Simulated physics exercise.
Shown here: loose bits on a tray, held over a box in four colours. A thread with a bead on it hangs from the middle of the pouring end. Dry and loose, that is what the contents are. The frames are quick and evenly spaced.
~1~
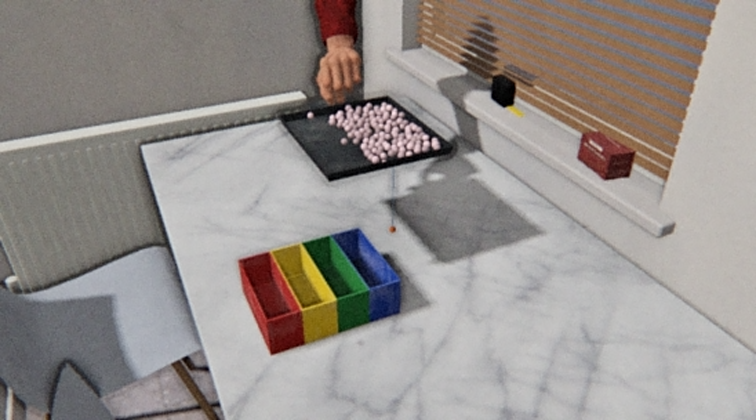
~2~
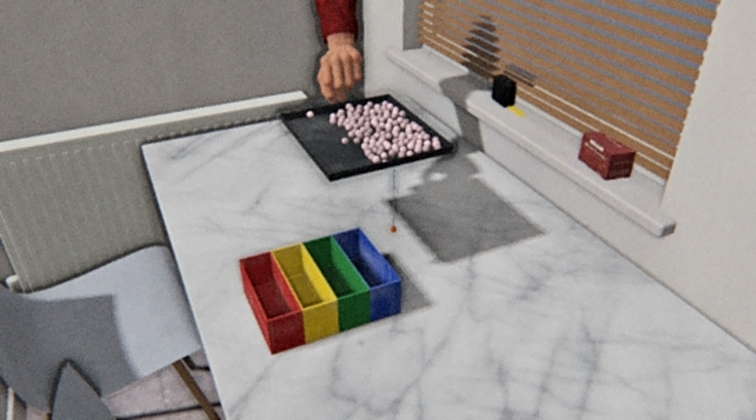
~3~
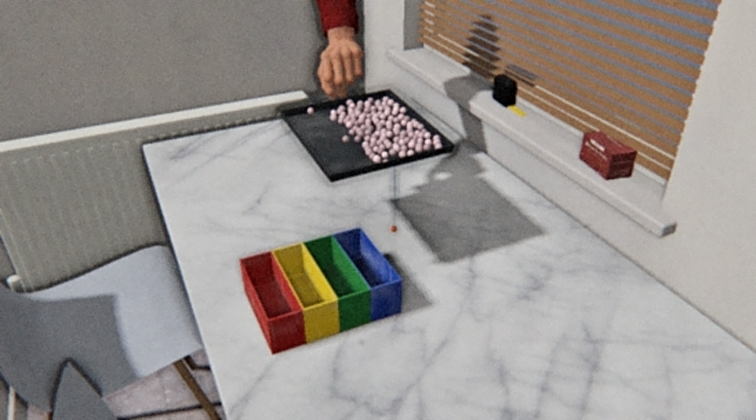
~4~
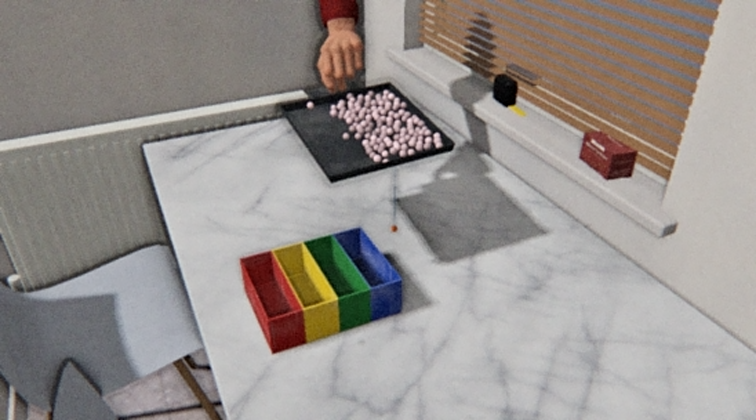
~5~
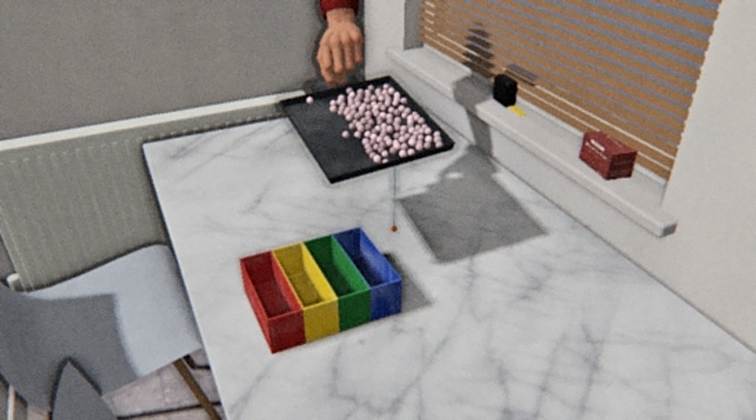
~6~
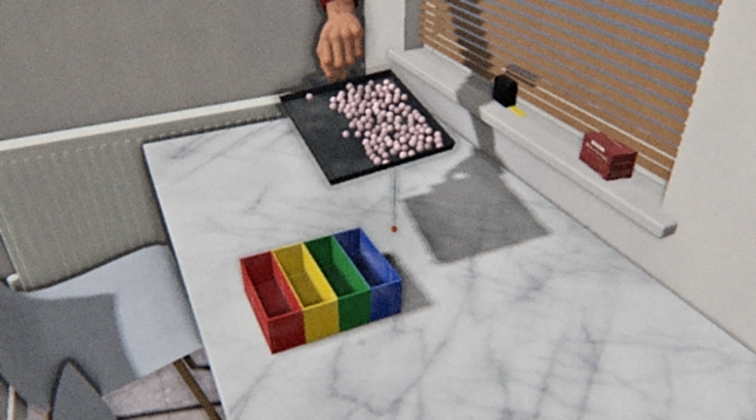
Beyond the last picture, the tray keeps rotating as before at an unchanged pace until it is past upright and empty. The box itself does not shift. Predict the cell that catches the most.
I would say the green one.
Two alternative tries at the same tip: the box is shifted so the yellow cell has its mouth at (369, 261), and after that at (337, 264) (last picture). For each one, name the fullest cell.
First try: The red one; second try: Yellow.
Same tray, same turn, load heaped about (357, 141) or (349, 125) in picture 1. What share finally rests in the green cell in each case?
Roughly 40 and 40 percent, in that order.
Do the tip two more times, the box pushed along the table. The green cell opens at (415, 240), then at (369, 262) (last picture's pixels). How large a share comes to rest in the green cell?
0 and 30 in a hundred.
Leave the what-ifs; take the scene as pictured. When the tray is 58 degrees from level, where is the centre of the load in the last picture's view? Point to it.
Roughly at (373, 151).
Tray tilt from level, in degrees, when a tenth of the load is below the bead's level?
80°, roughly.
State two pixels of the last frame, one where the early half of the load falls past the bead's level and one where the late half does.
It passes near (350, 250) first and then near (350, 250).
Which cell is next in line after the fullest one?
Ranked number two: That blue cell.
Soon, tray tipped steeply; nearly all on the tray; a stray few in the green cell; a stray few in the blue cell; a stray few in the yellow cell; a stray few falling or outside the box.
A while on, tray tipped right over; a small part on the tray; about a third in the green cell; about a quarter in the blue cell; a stray few in the yellow cell; about a quarter falling or outside the box.
Towards the end, tray tipped past a quarter turn; about half in the green cell; about a quarter in the blue cell; a stray few in the yellow cell; a stray few in the red cell; about a quarter falling or outside the box.
Finally, tray tipped past a quarter turn; about half in the green cell; about a quarter in the blue cell; a stray few in the yellow cell; a stray few in the red cell; about a quarter outside the box.
